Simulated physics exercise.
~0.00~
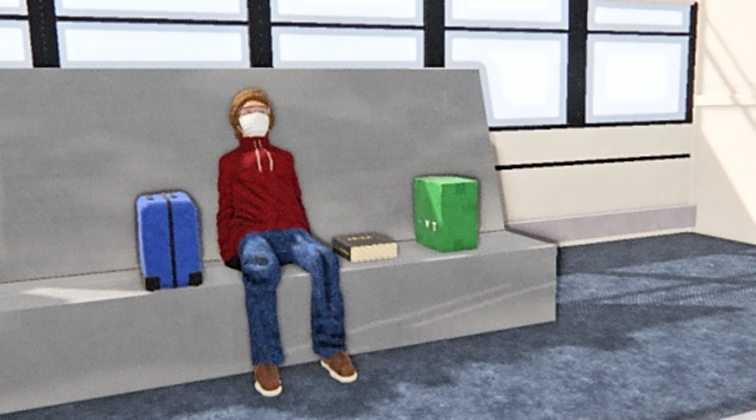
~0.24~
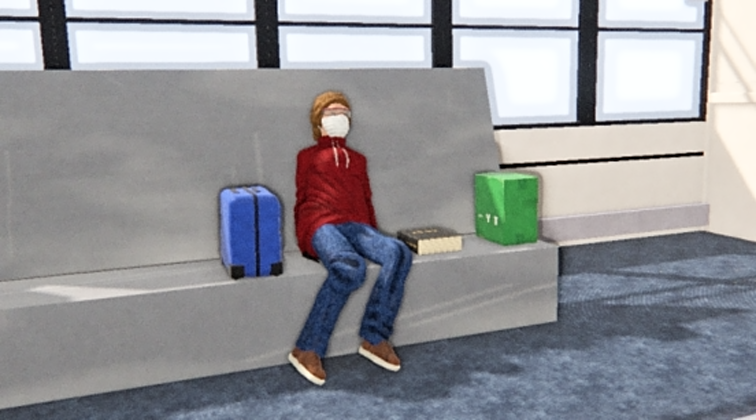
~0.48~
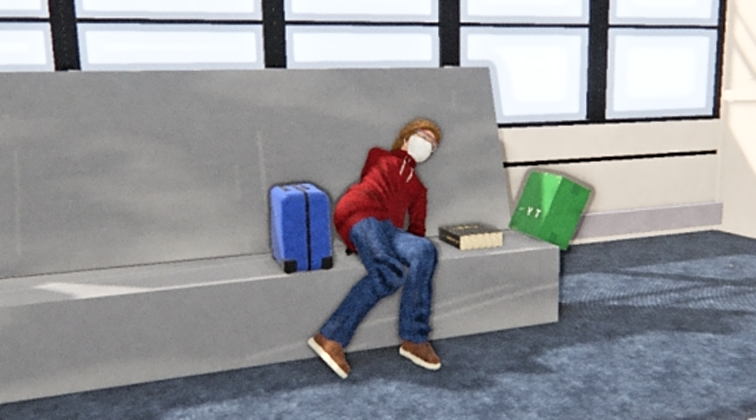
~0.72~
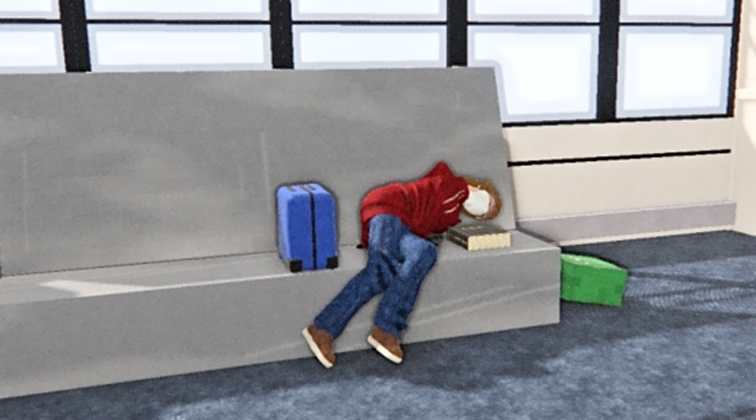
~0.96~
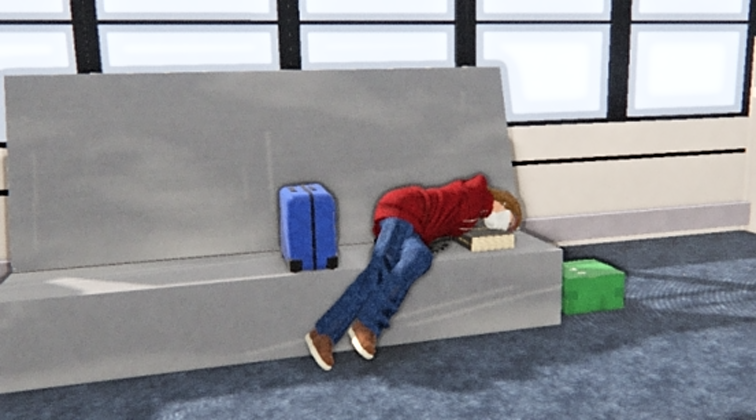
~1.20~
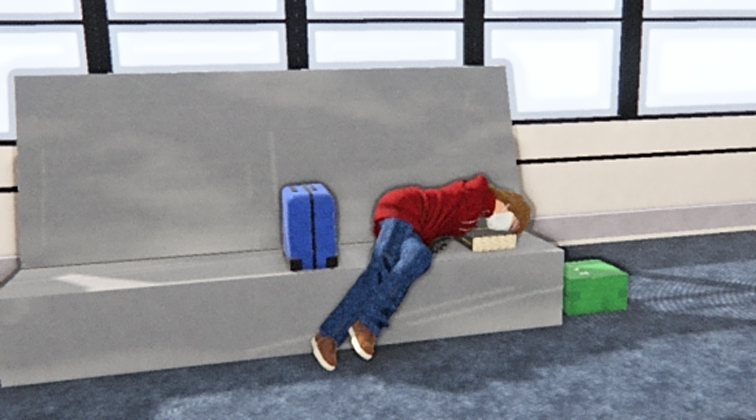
Masked sleeper in red hoodie sliding right and slumping sideways onto bench, head by dark book, as green pack drops to floor.
